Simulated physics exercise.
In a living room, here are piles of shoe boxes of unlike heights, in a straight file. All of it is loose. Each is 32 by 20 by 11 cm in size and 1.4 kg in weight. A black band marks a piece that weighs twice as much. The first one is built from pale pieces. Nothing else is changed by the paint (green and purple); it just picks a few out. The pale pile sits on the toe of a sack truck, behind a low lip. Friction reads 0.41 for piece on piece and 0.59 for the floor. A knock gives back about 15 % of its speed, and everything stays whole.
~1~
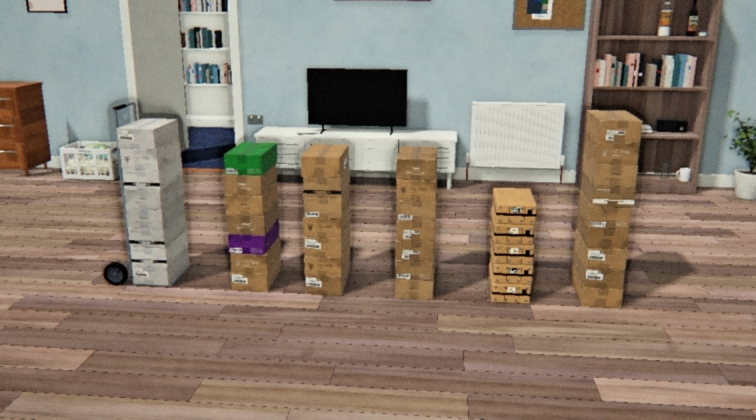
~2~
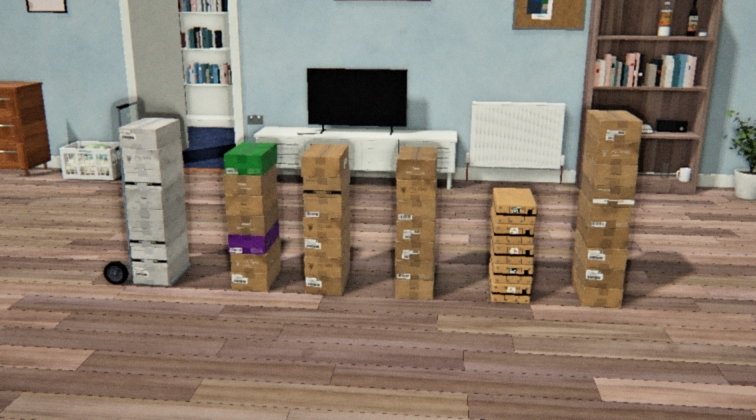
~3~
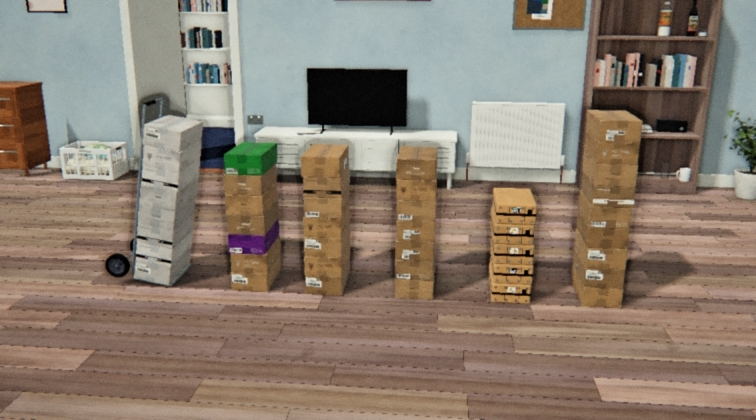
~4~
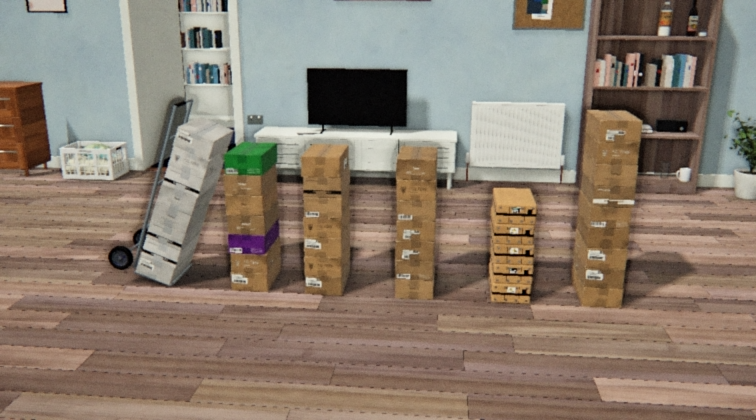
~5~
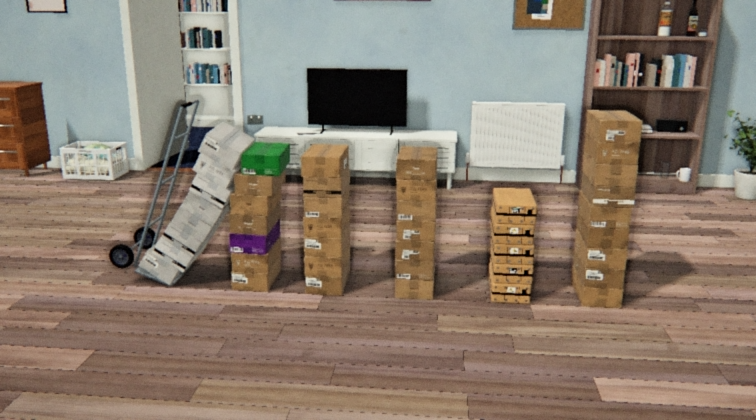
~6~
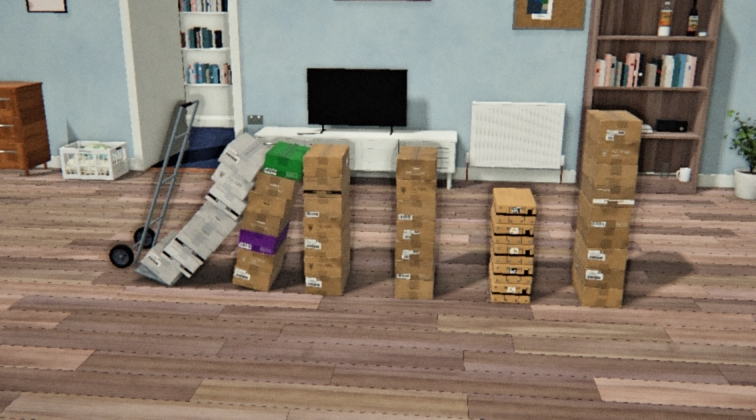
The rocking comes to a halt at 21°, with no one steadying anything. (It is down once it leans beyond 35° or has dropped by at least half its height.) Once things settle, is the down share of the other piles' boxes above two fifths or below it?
The down share is above two fifths.
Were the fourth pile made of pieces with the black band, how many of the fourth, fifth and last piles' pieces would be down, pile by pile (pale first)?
Down by pile: Fourth 7, fifth 0, last 0.
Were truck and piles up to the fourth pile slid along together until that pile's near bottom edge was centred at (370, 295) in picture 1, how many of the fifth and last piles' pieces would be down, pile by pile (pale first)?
It would come to fifth 0, last 0.
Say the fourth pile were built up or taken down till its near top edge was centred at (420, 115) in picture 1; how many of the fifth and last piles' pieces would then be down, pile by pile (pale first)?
Fifth 0, last 0.
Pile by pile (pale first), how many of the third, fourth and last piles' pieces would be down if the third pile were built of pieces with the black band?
Then the third pile would have 6 down, the fourth 7, and the last 9.
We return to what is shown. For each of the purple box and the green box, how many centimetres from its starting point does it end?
Purple shifts close to 30 cm and green close to 90 cm.
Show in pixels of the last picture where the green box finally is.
At about (405, 221).
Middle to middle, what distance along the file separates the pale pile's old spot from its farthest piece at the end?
It ends some 85 cm away.
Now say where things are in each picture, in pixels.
In the first frame (each place is the centre of the face we see best), truck frame (118, 145) 0° forward; purple box (246, 245); green box (243, 165); the others all in place.
In the second frame, truck frame 1° forward; green box (243, 165).
In the third frame, truck frame (143, 141) 10° forward, top of the pale pile leaning 10°; purple box (246, 245); the others all in place.
In the fourth frame, truck frame (167, 140) 19° forward, top of the pale pile leaning 21°; purple box (246, 245); the others all in place.
In the fifth frame, truck frame (172, 141) 21° forward, top of the pale pile leaning 29°; green box (260, 165) moved 8 cm; 4 have shifted.
In the sixth frame, truck frame (172, 141) 21° forward, top of the pale pile leaning 35°; green box (283, 167) tilted 11°; purple box (257, 242) tilted 11°; steepest lean 11°, the box at (261, 224); 8 have shifted.
Then, 0.31 s later than the last frame, 8 of the pale pile down; none of the 35 other boxes down, 14 disturbed; purple box tilted 17°; green box tilted 17°, 34 mm lower.
Then, 0.81 s later than the last frame, 8 of the pale pile down; 10 of the 35 other boxes down; purple box tilted 33°, 8 cm lower; green box tilted 29°, 19 cm lower.
Then, 2.49 s later than the last frame, 8 of the pale pile down; 20 of the 35 other boxes down; green box tilted 40°, 33 cm lower; purple box tilted 38°, 9 cm lower.
Then, 3.43 s later than the last frame, 8 of the pale pile down; 34 of the 35 other boxes down; green box tilted 40°, 33 cm lower; purple box tilted 39°, 9 cm lower.
When it is over, 8 of the pale pile down; 34 of the 35 other boxes down; green box tilted 40°, 33 cm lower; purple box tilted 39°, 9 cm lower. That is 97 per cent. In pixels of the last frame, middles, green box near (405, 221), purple box near (304, 252).
